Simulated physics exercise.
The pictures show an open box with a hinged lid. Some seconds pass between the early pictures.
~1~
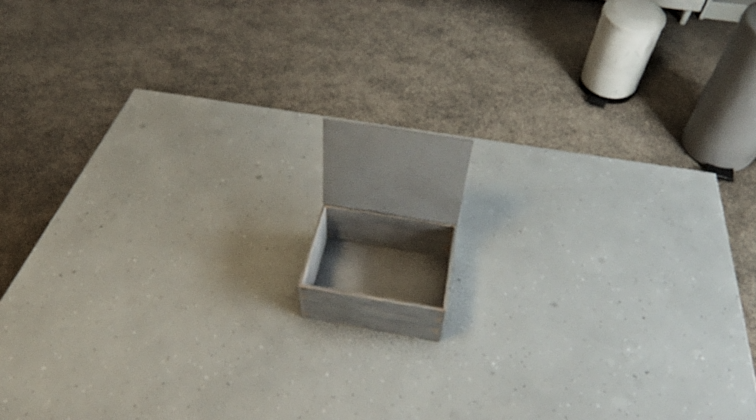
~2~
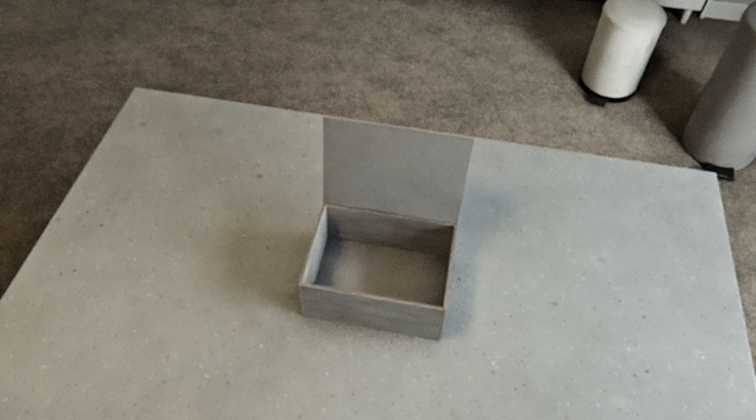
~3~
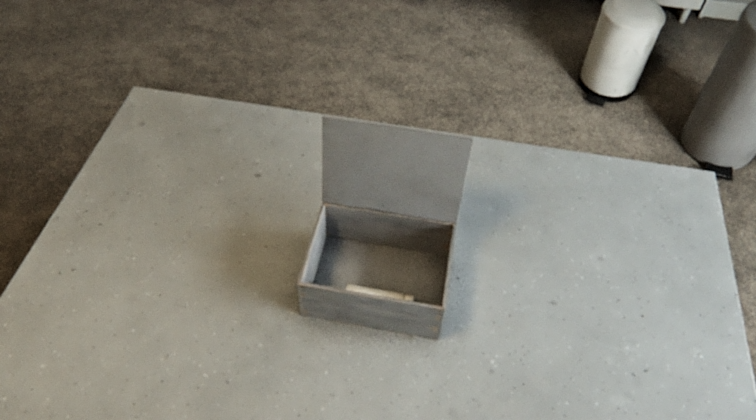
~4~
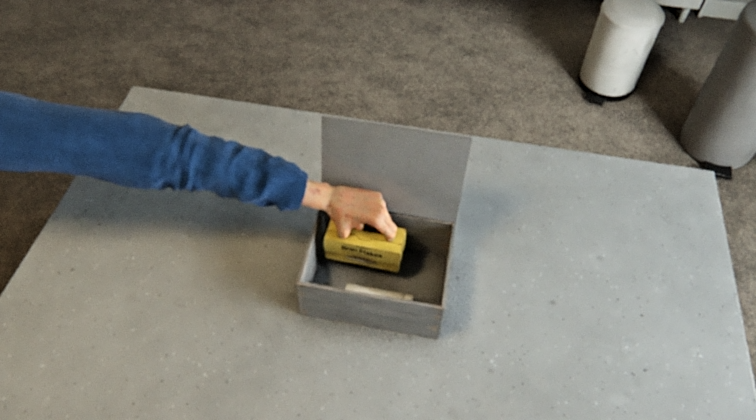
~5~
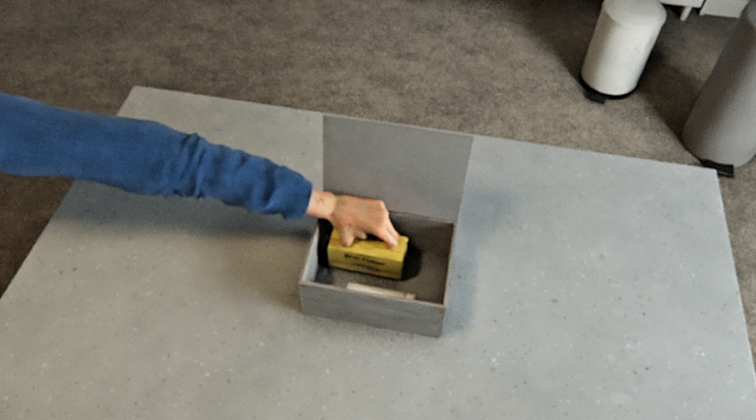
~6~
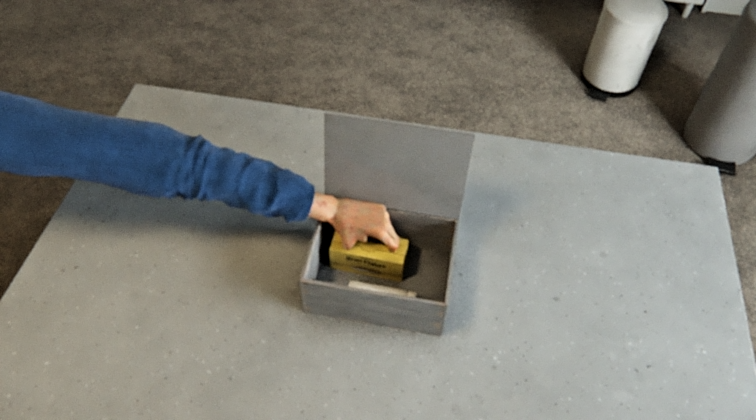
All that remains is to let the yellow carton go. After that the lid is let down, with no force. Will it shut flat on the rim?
In the end the lid closes.
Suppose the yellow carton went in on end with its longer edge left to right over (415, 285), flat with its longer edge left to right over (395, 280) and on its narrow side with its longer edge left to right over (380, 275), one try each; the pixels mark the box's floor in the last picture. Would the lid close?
First, it stays ajar; second, it closes; third, it shuts flat.
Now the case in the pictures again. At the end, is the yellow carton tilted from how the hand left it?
The yellow carton stays as placed.
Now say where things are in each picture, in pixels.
The last thing is not in view yet, in the first frame.
The last thing is not in view yet, in the second frame.
The last thing is not in view yet, in the third frame.
Coming down; yellow carton (365, 243), in the fourth frame.
Coming down; yellow carton (368, 251), in the fifth frame.
In place under the hand; yellow carton (369, 254), in the sixth frame.
Then, 1.50 s after the last picture, lid 67° above the rim.
Then, 1.80 s after the last picture, lid 31° above the rim.
At rest, lid shut; both in place. Seen from the same camera at the end, yellow carton near (369, 254).
